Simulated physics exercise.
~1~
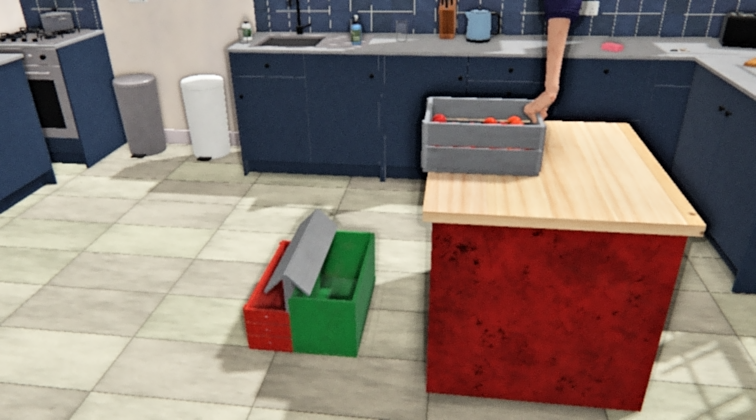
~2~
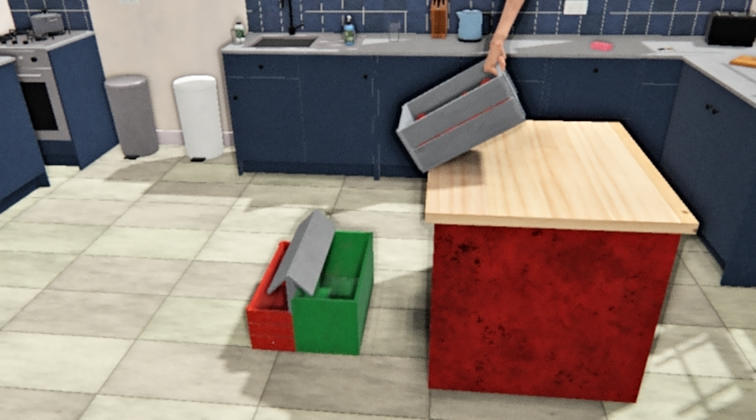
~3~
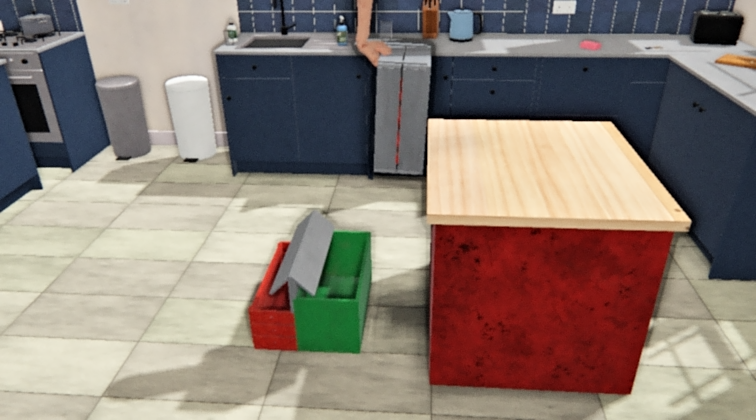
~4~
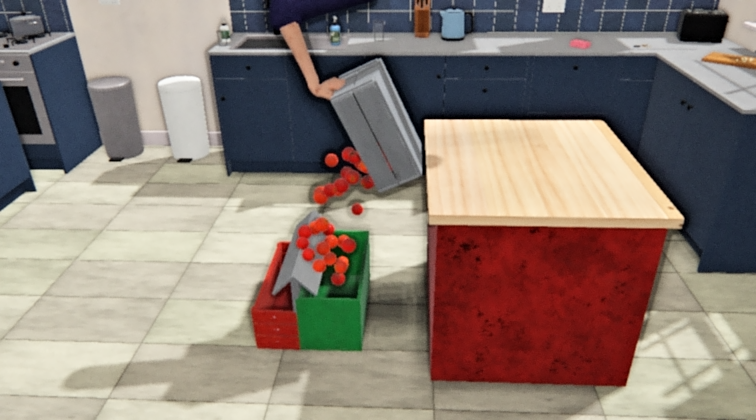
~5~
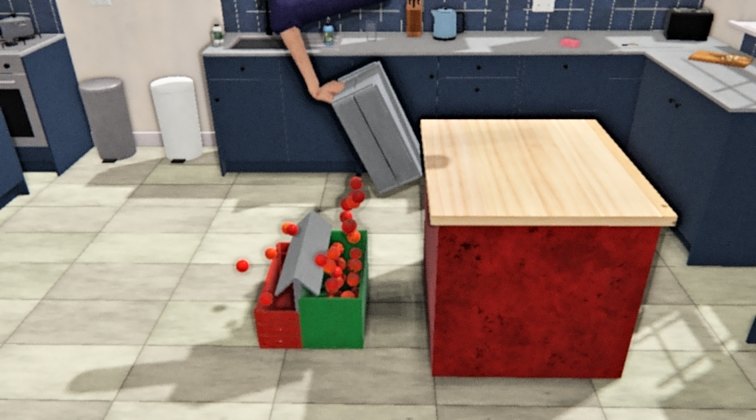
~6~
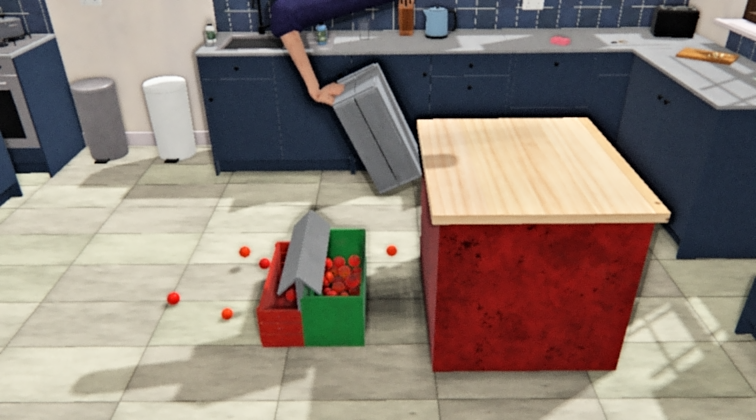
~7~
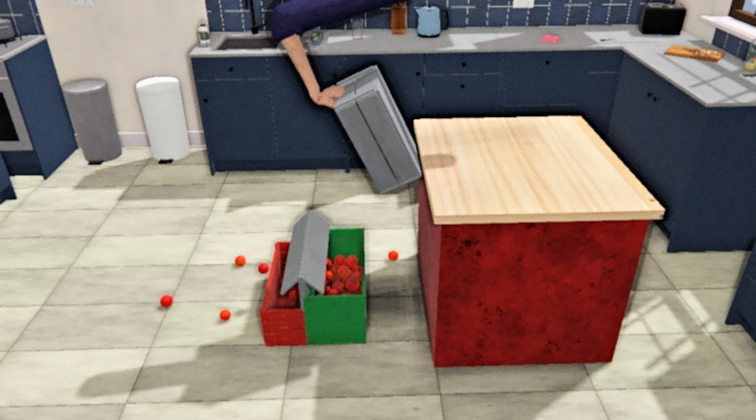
A grey tote of red tomatoes is lifted off a wooden-topped bench by a hand, swung left and tipped steeply, spilling them over a grey ridge between two boxes; most settle in the green box, while a few scatter and rest on the kitchen floor around the containers.
